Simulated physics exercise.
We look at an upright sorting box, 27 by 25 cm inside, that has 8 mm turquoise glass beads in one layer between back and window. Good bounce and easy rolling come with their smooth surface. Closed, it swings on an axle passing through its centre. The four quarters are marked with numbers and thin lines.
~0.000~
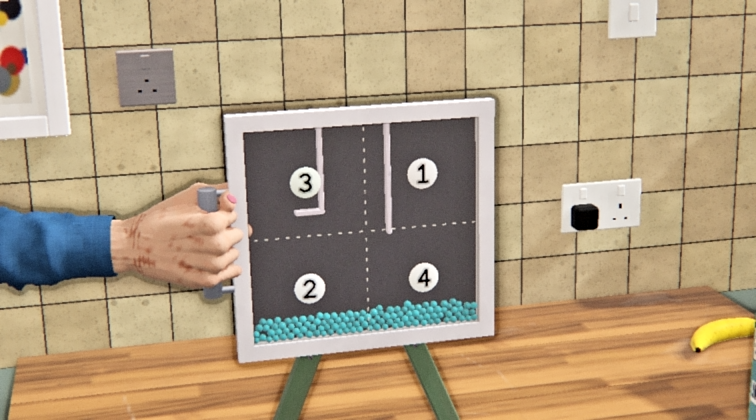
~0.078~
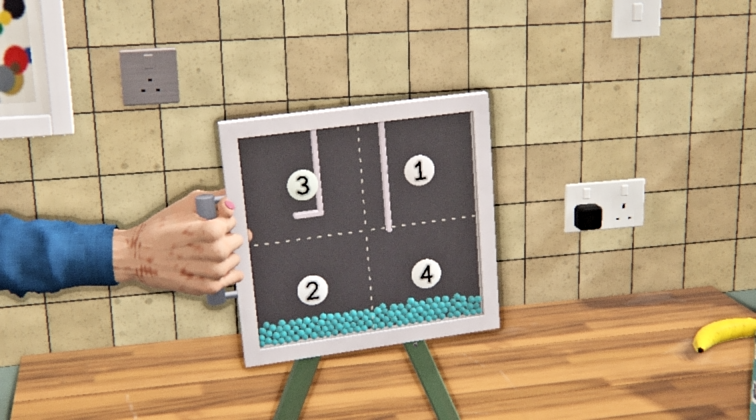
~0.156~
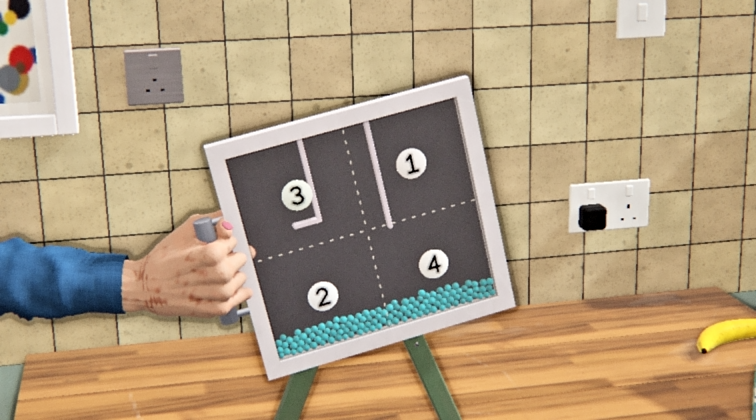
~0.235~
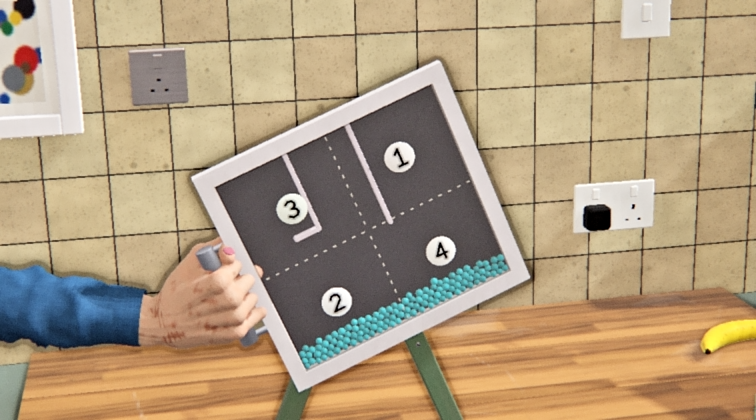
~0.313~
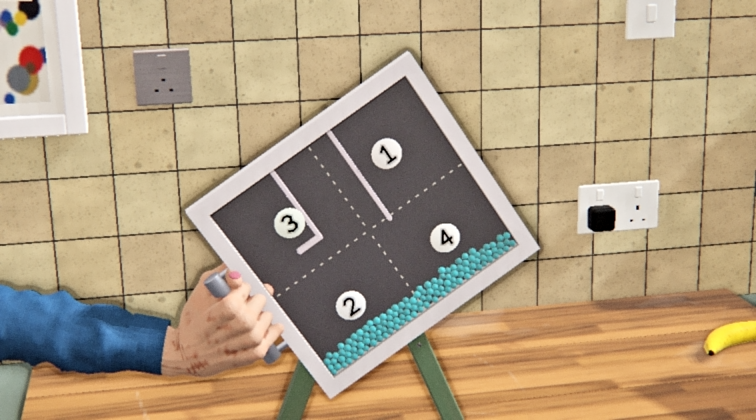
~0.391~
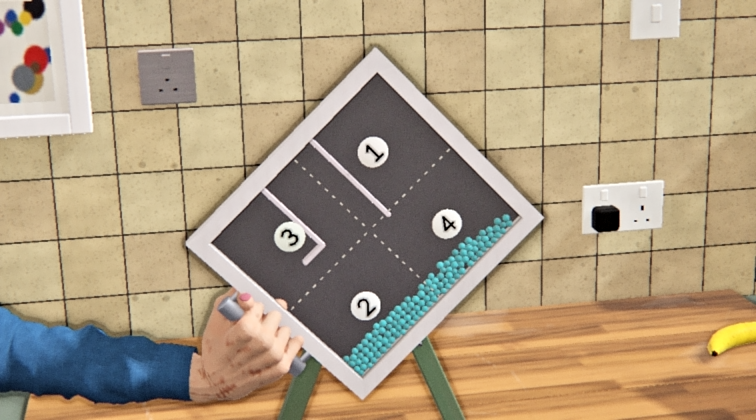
We see a hand on the left gripping the handle of an upright square box with numbered sections and turning it steadily anticlockwise, while the layer of turquoise beads inside slopes increasingly upward to the right along its bottom edge.
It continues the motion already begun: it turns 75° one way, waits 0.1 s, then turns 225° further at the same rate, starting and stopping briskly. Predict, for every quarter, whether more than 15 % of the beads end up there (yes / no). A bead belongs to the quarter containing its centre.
No. 1: No. 2: No. 3: Yes. 4: Yes.
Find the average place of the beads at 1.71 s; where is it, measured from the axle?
The middle sits around 11 cm right of it and 7 cm below it.
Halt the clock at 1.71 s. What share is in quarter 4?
About 0 per cent.
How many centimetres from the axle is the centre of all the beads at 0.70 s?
5 cm right, 11 cm below.
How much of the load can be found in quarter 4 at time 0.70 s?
It works out at about 0 percent.
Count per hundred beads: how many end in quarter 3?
I'd estimate close to 40 per cent.
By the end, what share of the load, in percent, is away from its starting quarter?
I'd say something like 75 percent.
By 0.70 s, it stands 75° anticlockwise; the beads' middle is 5 cm right of and 11 cm below the centre; no. 2, 95 %, no. 3, 5 %.
By 1.71 s, it has come round 188° anticlockwise; the beads' middle is 11 cm right of and 7 cm below the centre; no. 3, 100 %.
By 2.62 s, it has come round 300° anticlockwise; the beads' middle is in line with and 8 cm above the centre; no. 2, 20 %, no. 3, 75 %, no. 4, 10 %.
Settled by 4.2 s, it has come round 300° anticlockwise; no. 1, 0 %, no. 2, 0 %, no. 3, 40 %, no. 4, 60 %.
